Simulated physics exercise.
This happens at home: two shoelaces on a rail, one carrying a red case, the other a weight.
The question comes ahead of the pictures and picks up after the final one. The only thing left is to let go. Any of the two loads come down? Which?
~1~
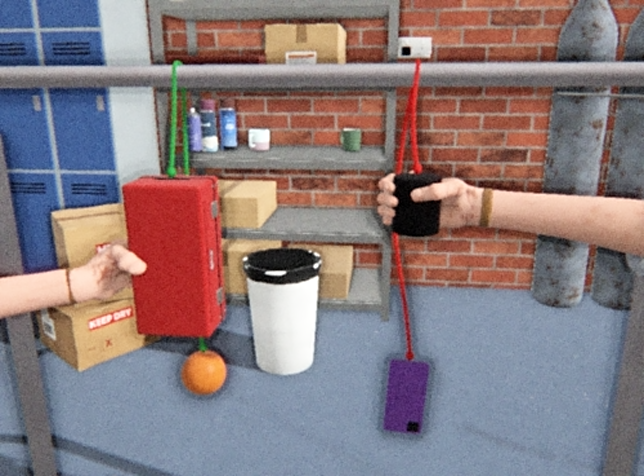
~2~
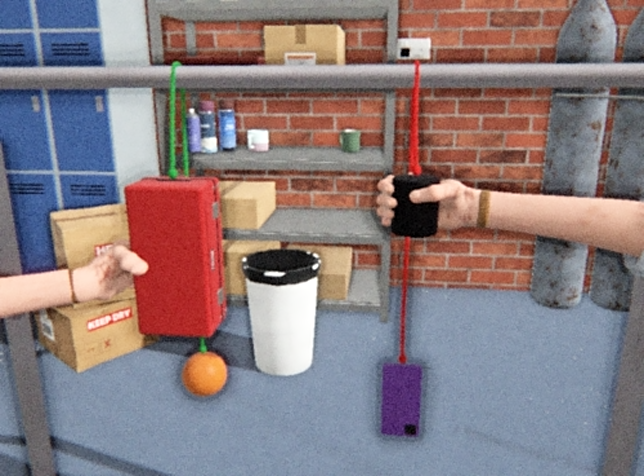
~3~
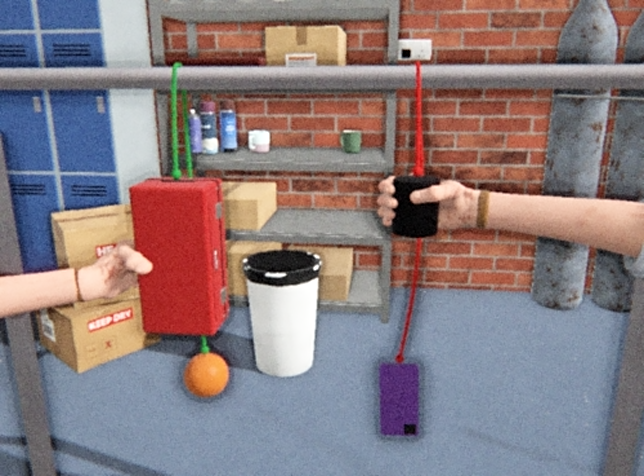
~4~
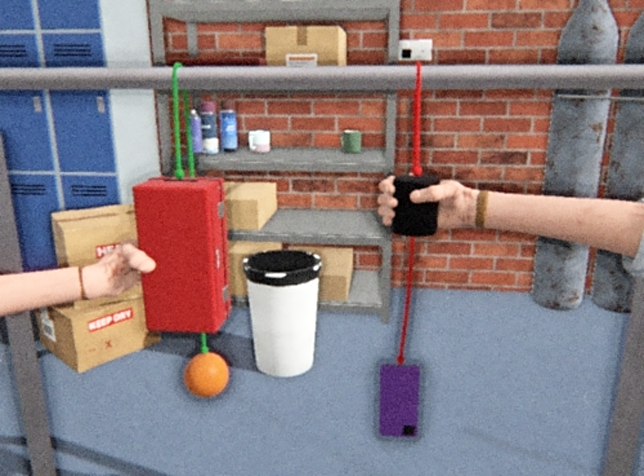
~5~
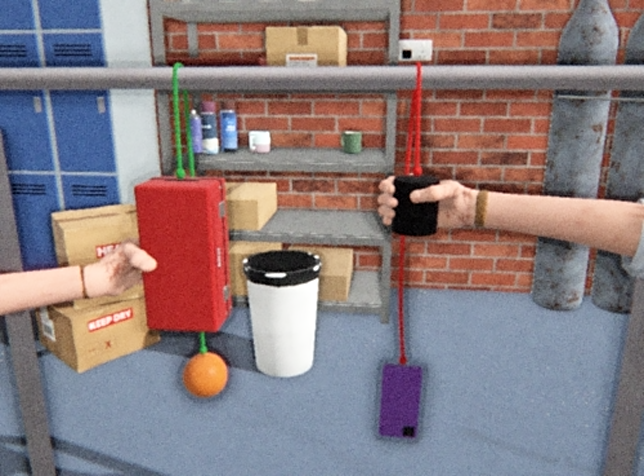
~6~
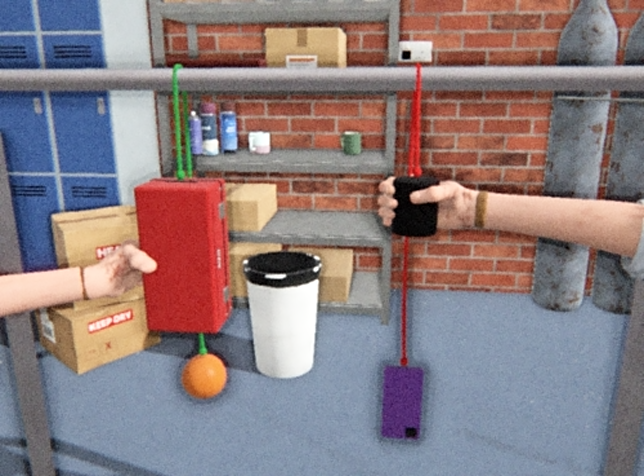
In order: The red case falls away. The weight falls away.
Then, 0.48 s on from there, red case dropping near (201, 436); weight dropping near (402, 463).
Then, 0.82 s on from there, red case on the floor; weight on the floor.
In the end, red case on the floor; weight on the floor. The red case drops and the weight pulls its rope through.
